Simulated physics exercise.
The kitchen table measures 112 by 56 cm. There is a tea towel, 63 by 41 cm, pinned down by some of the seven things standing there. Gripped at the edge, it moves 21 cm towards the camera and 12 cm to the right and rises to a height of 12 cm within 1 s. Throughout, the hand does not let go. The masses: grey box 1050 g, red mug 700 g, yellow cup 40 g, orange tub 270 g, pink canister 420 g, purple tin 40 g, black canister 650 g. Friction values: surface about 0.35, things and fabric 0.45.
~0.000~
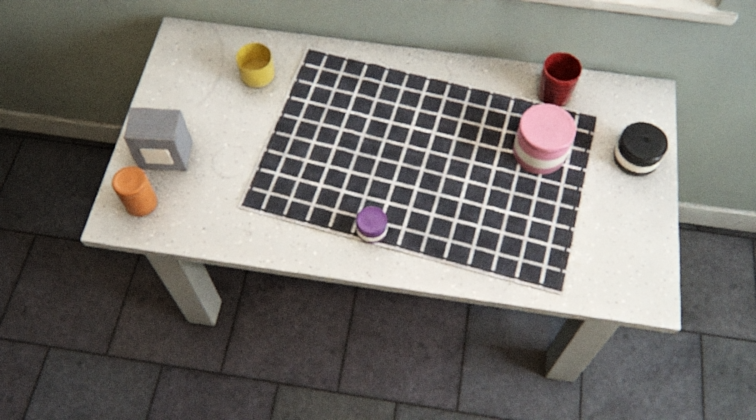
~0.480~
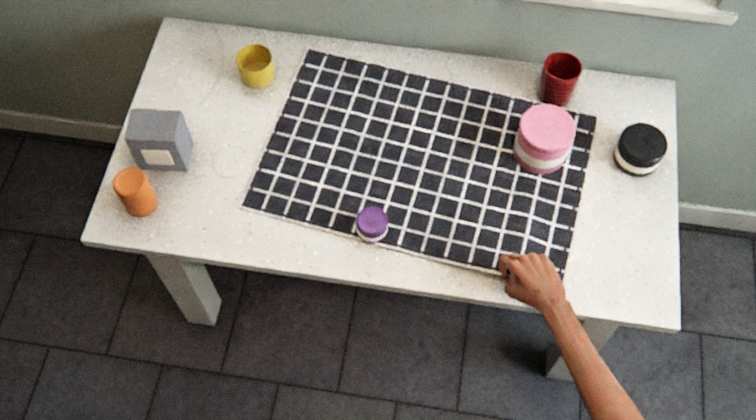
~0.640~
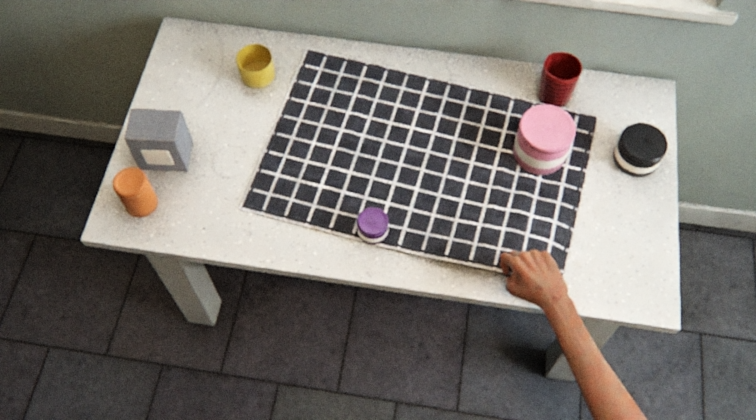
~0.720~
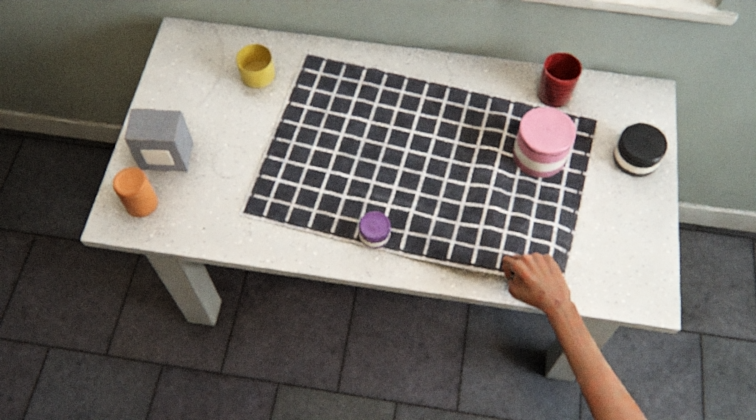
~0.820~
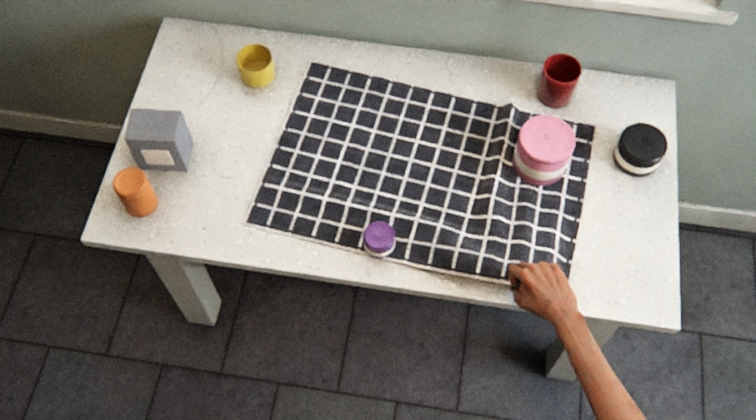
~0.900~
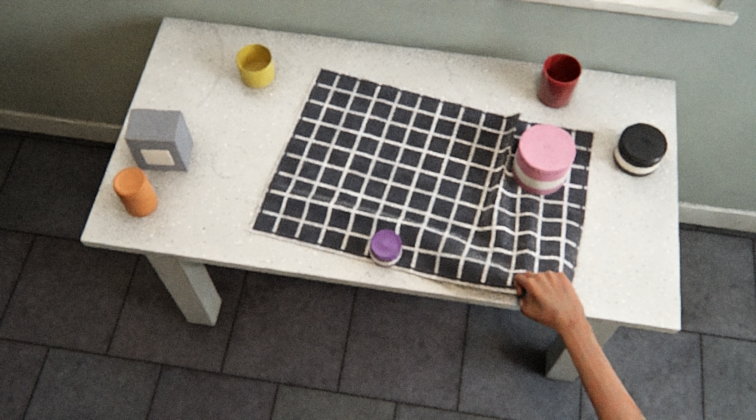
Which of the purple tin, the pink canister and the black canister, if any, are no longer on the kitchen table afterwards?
At the end, I reckon the purple tin won't survive up there; I reckon the pink canister will survive up there; I reckon the black canister will survive up there.
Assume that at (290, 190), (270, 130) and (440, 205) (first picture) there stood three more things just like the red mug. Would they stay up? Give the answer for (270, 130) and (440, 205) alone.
Taking them as listed: Is left on top, then is lost.
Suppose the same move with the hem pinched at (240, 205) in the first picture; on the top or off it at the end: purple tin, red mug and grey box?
Result: Purple tin leaves the top; red mug keeps its place; grey box keeps its place.
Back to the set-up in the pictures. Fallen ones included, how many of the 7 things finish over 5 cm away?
2 in all.
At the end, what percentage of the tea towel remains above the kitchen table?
Share within the edges: Approx. 35 %.
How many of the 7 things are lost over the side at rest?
Tally: 1.
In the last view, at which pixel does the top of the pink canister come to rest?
Near (582, 274).
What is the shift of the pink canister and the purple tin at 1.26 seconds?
About: Pink canister 20 cm, purple tin off the top.
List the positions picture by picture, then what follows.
The first picture shows shows, purple tin (372, 220); pink canister (548, 126); black canister (645, 140); tea towel corners (238, 207) (307, 47) (597, 116) (561, 294).
The second picture shows shows, tea towel corners (239, 208) (307, 47); grip (506, 276).
The third picture shows shows, tea towel corners (239, 209) (307, 48); grip (507, 273).
The fourth picture shows shows, pink canister (548, 129); purple tin (375, 225); tea towel corners (240, 215) (306, 52); grip (510, 277).
The fifth picture shows shows, pink canister (548, 138); purple tin (379, 235); tea towel corners (243, 224) (311, 60); grip (515, 285).
The sixth picture shows shows, purple tin (386, 244); pink canister (548, 147); black canister (645, 141); tea towel corners (249, 231) (320, 67) (593, 132); grip (521, 294).
After 1.1 s, 90 % of the tea towel is still over the top; purple tin 12 cm off its start, pink canister 11 cm off its start.
After 1.3 s, 70 % of the tea towel is still over the top; purple tin over the edge, pink canister 19 cm off its start.
After 1.4 s, 55 % of the tea towel is still over the top; purple tin over the edge, pink canister 25 cm off its start at (572, 245).
After 1.6 s, 45 % of the tea towel is still over the top; purple tin over the edge, pink canister 28 cm off its start.
After 3.2 s, 35 % of the tea towel is still over the top; purple tin over the edge, pink canister 31 cm off its start at (582, 274), black canister 0 cm off its start at (645, 141).
